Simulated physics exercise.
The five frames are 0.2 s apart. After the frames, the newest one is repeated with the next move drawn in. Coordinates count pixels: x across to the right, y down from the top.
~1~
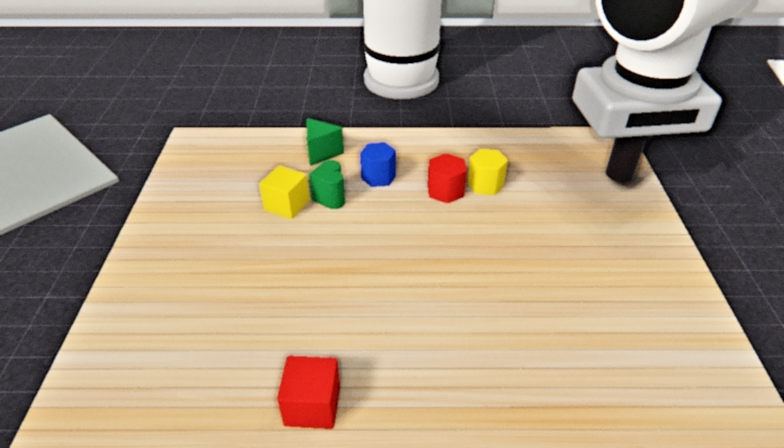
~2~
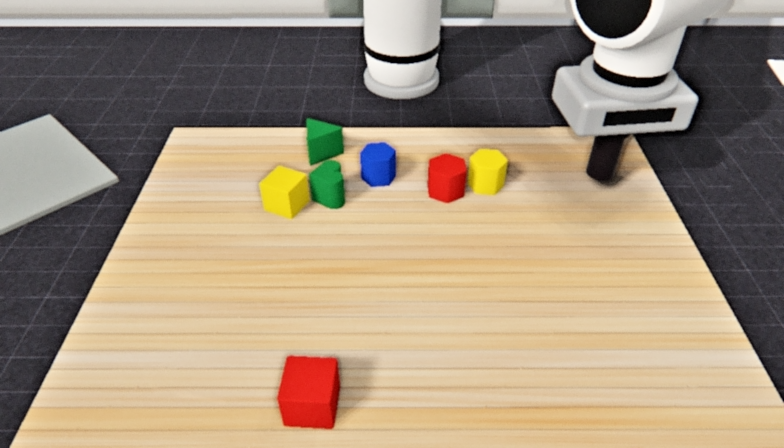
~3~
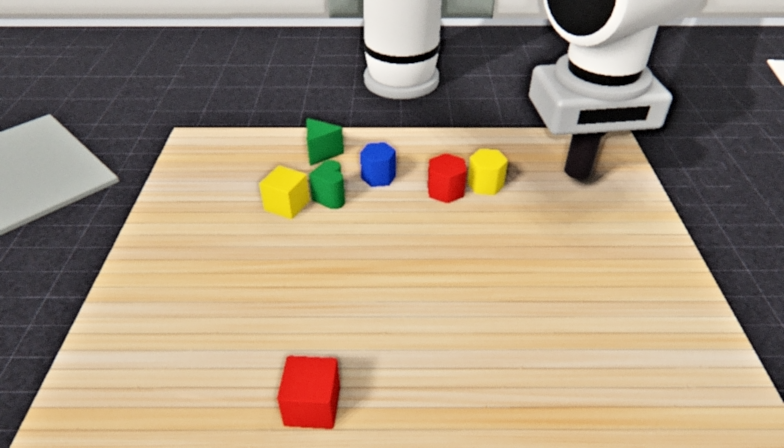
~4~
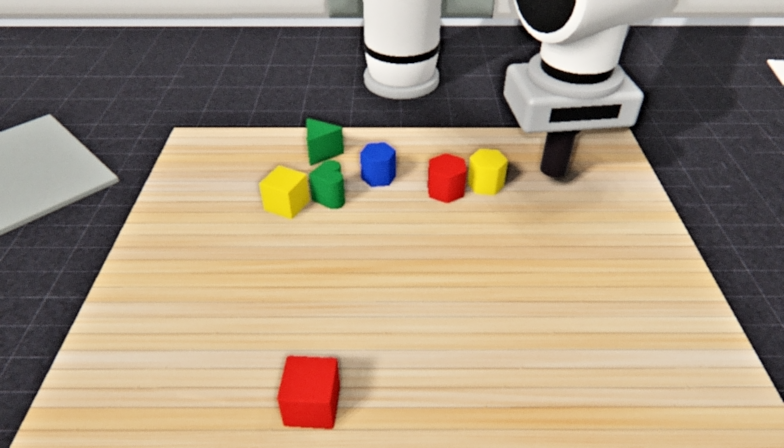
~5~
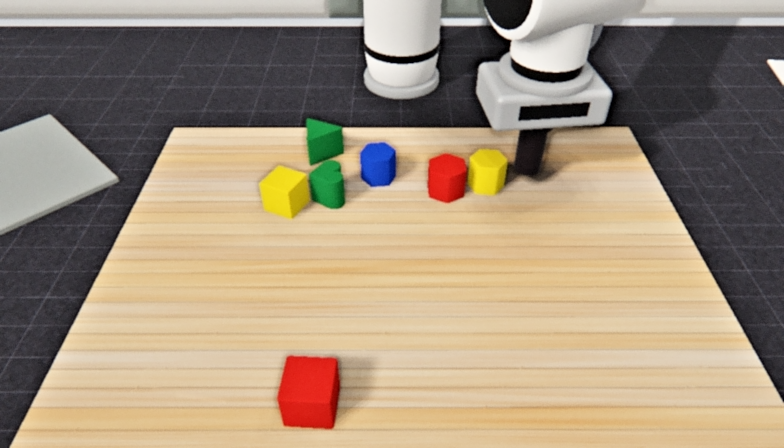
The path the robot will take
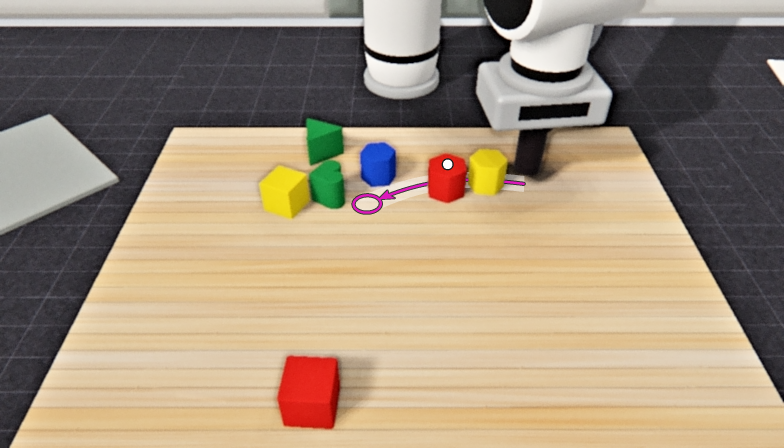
White robot arm sliding its dark peg left along the wooden board's far edge, nearing a yellow hexagon among still coloured blocks.
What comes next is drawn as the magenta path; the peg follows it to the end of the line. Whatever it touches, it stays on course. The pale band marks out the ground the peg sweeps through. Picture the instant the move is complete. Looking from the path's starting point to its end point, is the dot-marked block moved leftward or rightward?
Slides left.
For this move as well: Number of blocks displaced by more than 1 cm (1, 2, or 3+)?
I expect three or more blocks to move.
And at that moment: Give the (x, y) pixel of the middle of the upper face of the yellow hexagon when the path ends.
My prediction: (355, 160).
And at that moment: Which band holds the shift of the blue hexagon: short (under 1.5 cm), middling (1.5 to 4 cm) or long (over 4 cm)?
That block covers upwards of 4 cm.
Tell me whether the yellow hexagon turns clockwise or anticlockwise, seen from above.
Looking down: Clockwise.
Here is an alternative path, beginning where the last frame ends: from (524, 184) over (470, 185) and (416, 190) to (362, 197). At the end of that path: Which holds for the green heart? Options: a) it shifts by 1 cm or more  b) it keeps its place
a: It shifts by 1 cm or more.
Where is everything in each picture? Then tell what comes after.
In the first picture, lower end of the peg (619, 175), tops of blocks, green heart (328, 171), blue hexagon (378, 151), red hexagon (448, 164), yellow hexagon (489, 158).
In the second picture, peg (599, 173), blocks as before.
In the third picture, peg (577, 172), blocks as before.
In the fourth picture, peg (553, 170), blocks as before.
In the fifth picture, peg (527, 168), green heart (328, 171), blue hexagon (378, 151), red hexagon (448, 164), yellow hexagon (489, 158).
The drawn path runs from (524, 184) by way of (469, 180) and (416, 186) to (367, 204); the dot is on the red hexagon.
The first path, step by step. One third of the way, peg (470, 164); red hexagon (411, 168), turned 35° anticlockwise; yellow hexagon (441, 155).
Two thirds of the way, peg (416, 171); blue hexagon (357, 148); red hexagon (377, 176), turned 70° anticlockwise; yellow hexagon (387, 155), turned 40° clockwise.
At the end, peg (367, 188); green heart (325, 171); blue hexagon (341, 144), turned 30° clockwise; red hexagon (346, 194), turned 110° anticlockwise; yellow hexagon (355, 160), turned 80° clockwise.
